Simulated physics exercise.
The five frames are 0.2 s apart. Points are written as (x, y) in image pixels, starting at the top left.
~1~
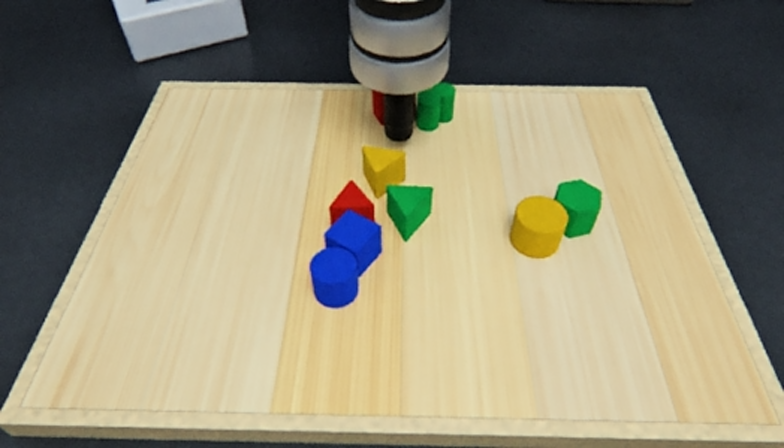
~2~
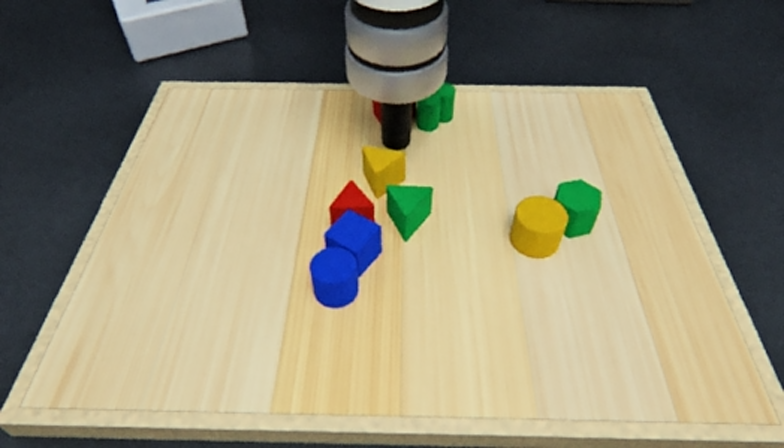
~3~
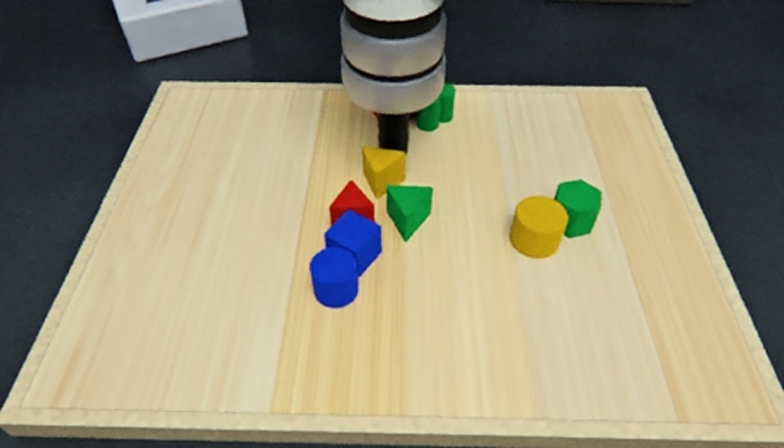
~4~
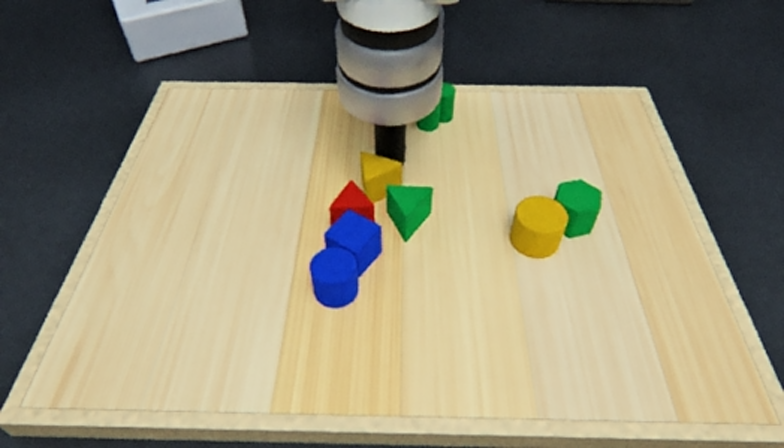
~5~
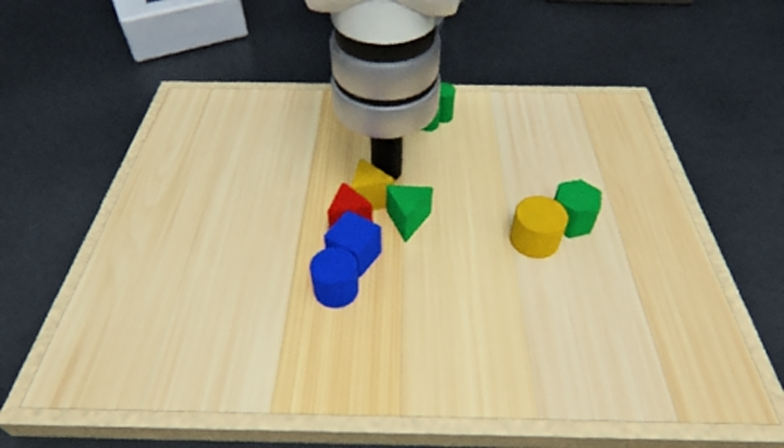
Robot arm tool moving slowly toward the viewer across a wooden board, nudging a yellow triangular block against a red one.
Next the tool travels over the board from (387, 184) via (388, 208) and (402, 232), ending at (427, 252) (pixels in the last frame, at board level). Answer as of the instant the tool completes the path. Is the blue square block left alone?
Yes, that is what happens.
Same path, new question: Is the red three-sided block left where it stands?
I expect not.
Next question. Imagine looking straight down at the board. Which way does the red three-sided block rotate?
From the top, the block rotates counterclockwise.
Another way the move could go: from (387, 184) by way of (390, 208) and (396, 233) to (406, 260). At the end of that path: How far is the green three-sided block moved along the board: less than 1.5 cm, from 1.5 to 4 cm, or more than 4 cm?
That one ends up more than 4 cm from where it is now.
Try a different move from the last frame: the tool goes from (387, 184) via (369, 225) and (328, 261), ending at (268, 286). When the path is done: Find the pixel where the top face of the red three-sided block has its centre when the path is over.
Answer: (280, 224).
On the path given first. One third of the way, tool at (388, 198); red three-sided block at (336, 202), turned 25° anticlockwise; yellow three-sided block at (358, 185), turned 35° clockwise; green three-sided block at (409, 200), turned 30° anticlockwise.
Two thirds of the way, tool at (402, 221); red three-sided block at (337, 202), turned 25° anticlockwise; yellow three-sided block at (358, 185), turned 35° clockwise; green three-sided block at (430, 219), turned 65° anticlockwise.
At the end, tool at (427, 241); red three-sided block at (337, 202), turned 25° anticlockwise; blue square block not moved; yellow three-sided block at (358, 185), turned 35° clockwise; green three-sided block at (459, 239), turned 75° anticlockwise.
